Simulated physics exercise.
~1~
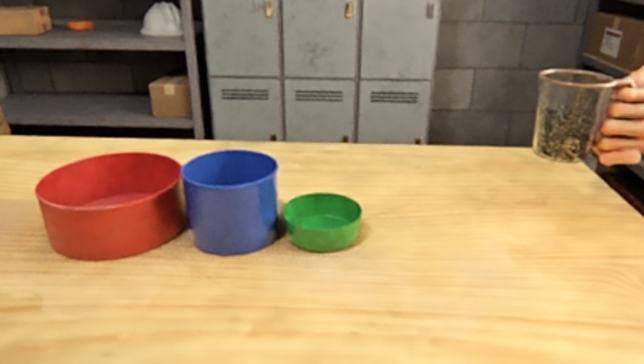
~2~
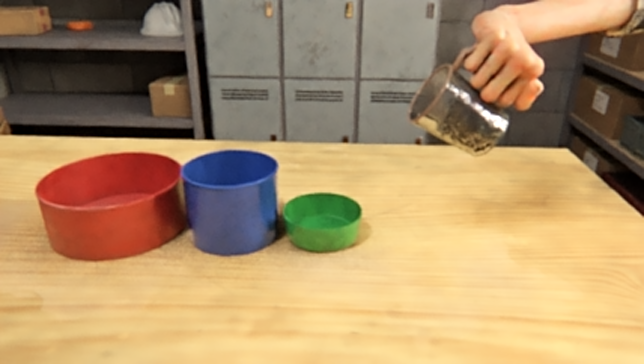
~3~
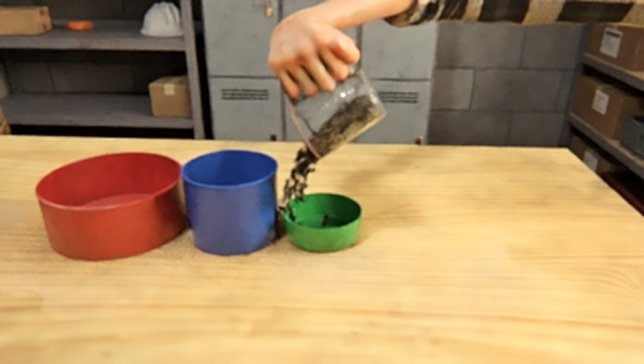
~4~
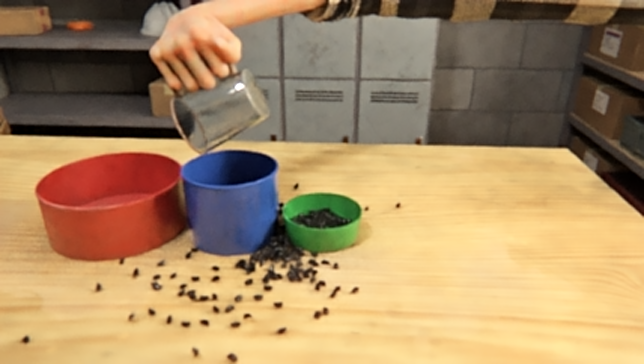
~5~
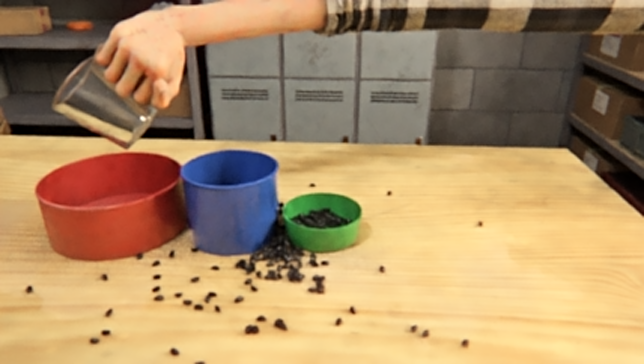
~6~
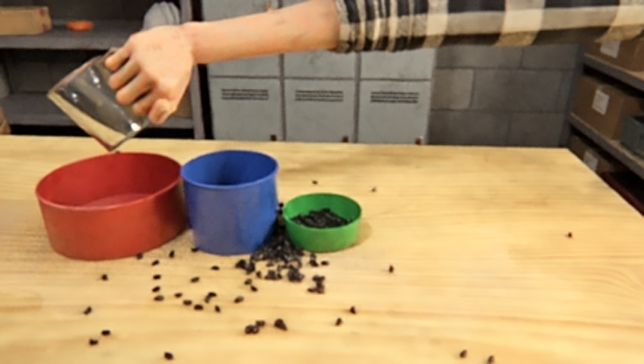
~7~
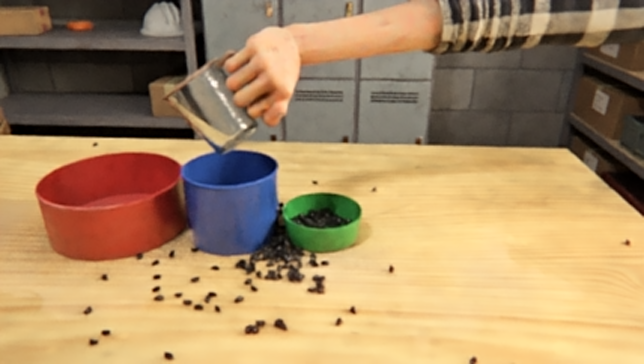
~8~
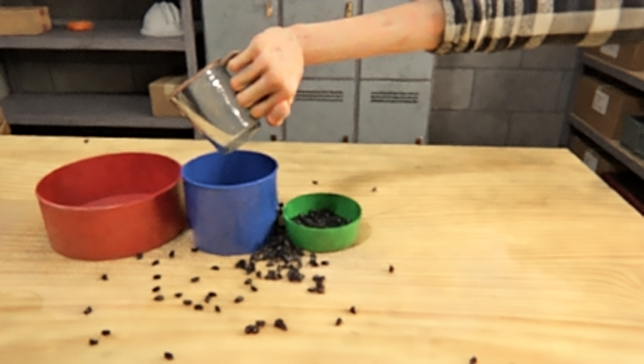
On a wooden table, a hand pours black beans over the containers, scattering many outside.
